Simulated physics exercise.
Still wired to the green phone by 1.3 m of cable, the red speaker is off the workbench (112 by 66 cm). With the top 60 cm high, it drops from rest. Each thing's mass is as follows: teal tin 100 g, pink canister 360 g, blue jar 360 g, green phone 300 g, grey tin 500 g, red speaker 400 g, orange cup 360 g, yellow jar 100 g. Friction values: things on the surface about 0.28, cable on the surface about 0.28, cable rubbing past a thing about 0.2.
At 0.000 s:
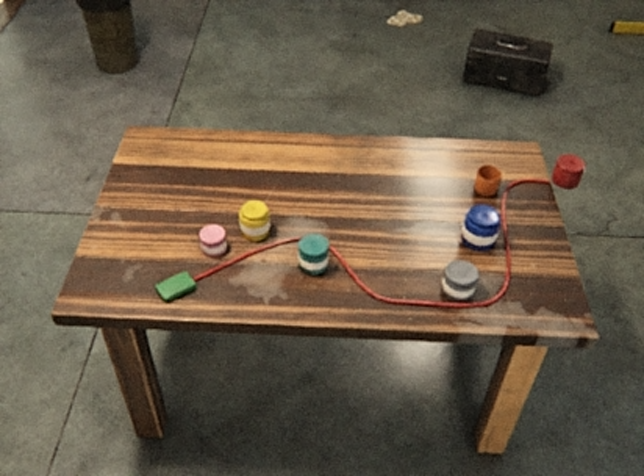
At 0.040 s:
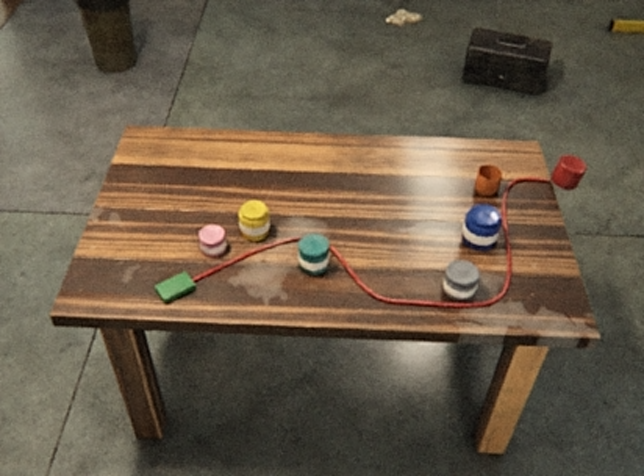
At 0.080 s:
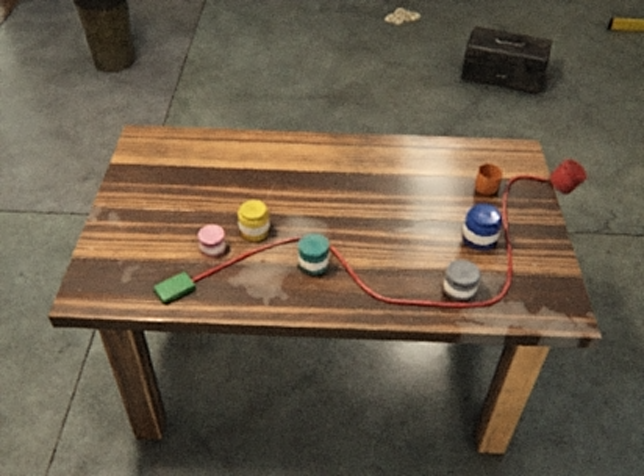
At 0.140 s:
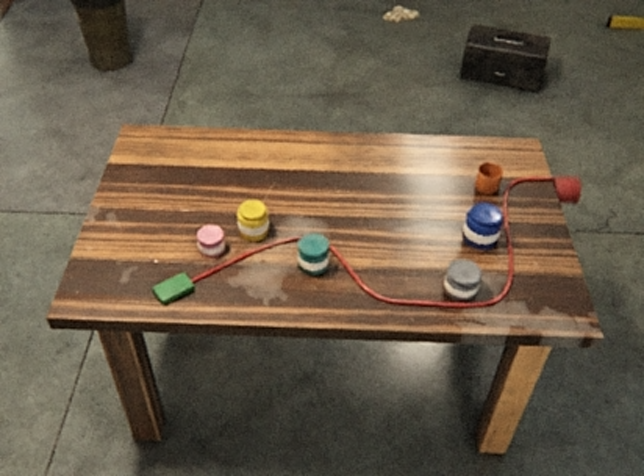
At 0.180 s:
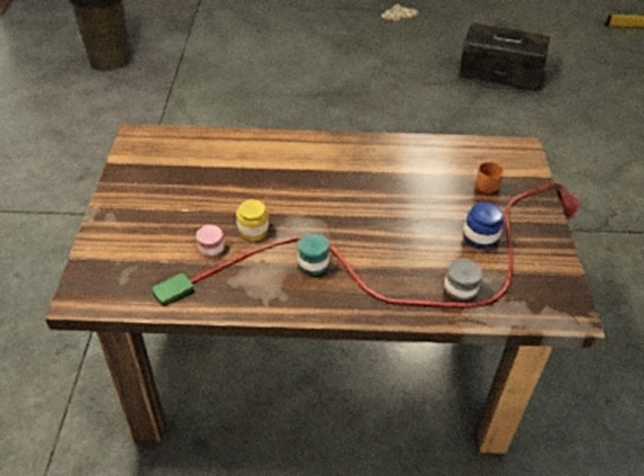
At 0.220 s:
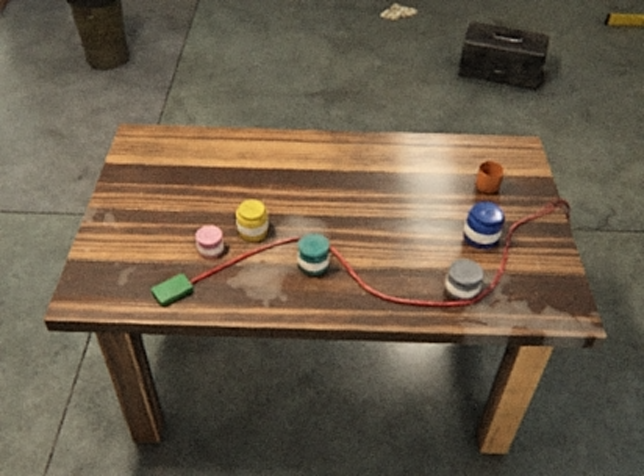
A red object drops past the table's right edge, pulling the red cord after it.
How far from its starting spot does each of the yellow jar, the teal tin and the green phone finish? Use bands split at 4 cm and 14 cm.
Displacements: Yellow jar - under the lower cut; teal tin - beyond the upper cut; green phone - beyond the upper cut.
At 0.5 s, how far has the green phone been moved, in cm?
It has shifted some 10 centimetres from where it began.
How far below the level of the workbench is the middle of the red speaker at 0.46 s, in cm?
55 cm.
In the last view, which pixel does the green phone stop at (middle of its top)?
It comes to rest at roughly (324, 276).
By 0.5 s, the cable's tail end at (241, 290); teal tin 21 cm off its start, green phone 10 cm off its start, red speaker over the edge.
By 0.7 s, the cable's tail end at (330, 287); teal tin over the edge, green phone 29 cm off its start, red speaker over the edge.
By 1.0 s, the cable's tail end at (341, 287); teal tin over the edge, green phone 32 cm off its start at (324, 276), red speaker over the edge.
By 1.2 s, the cable's tail end at (341, 287); teal tin over the edge, green phone 32 cm off its start, red speaker over the edge.
By 2.4 s, the cable's tail end at (341, 287); teal tin over the edge, green phone 32 cm off its start at (324, 276), yellow jar 0 cm off its start at (252, 208), red speaker over the edge.
